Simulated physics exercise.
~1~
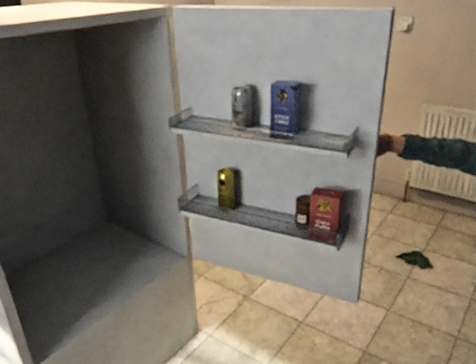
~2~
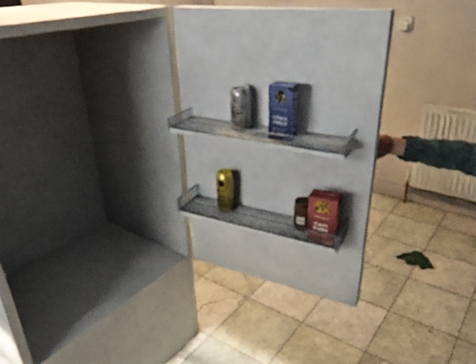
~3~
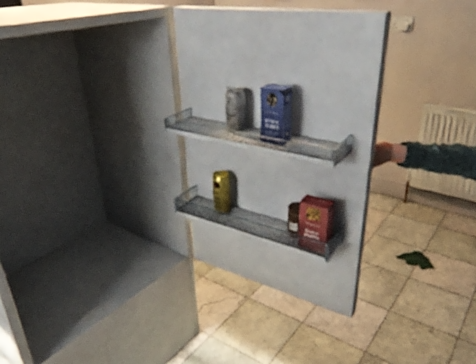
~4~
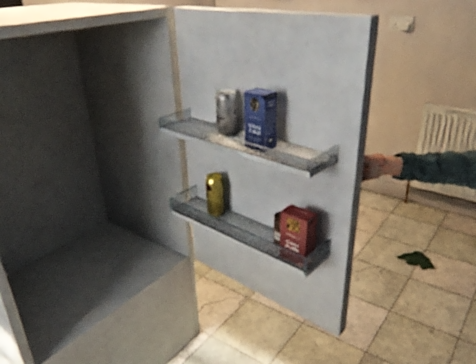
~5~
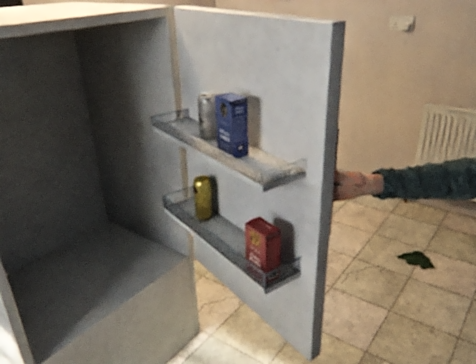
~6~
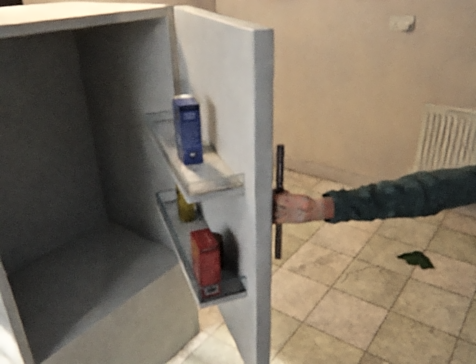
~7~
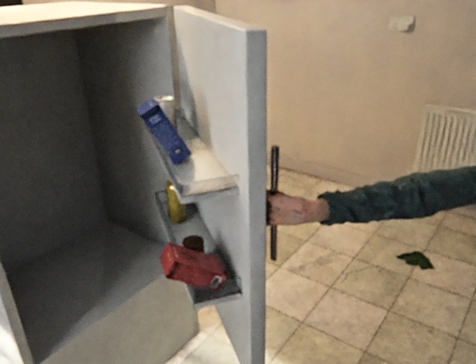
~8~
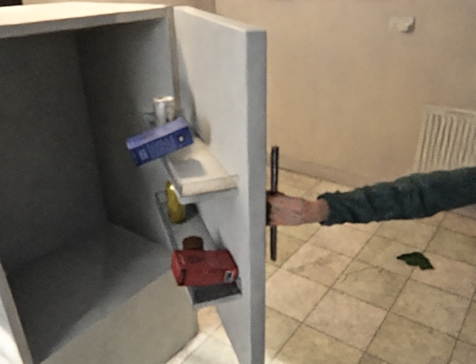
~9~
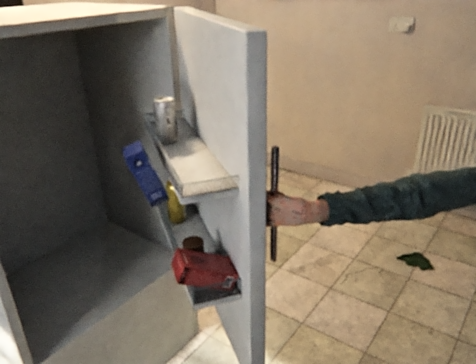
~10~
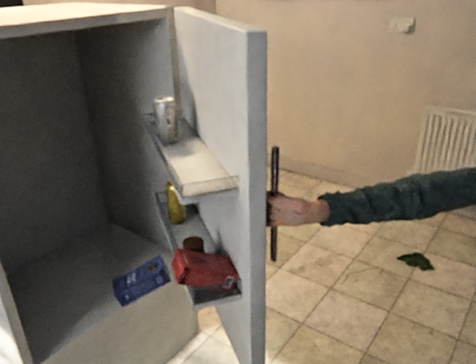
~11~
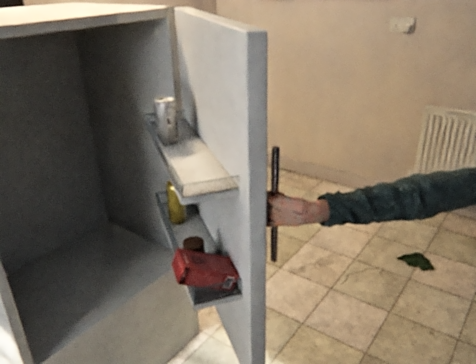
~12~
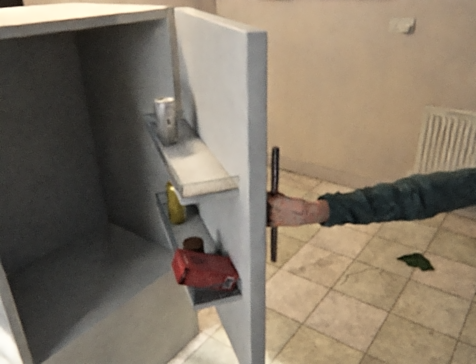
A hand swings a fridge door left, the blue carton falls out, and the red carton tips over.
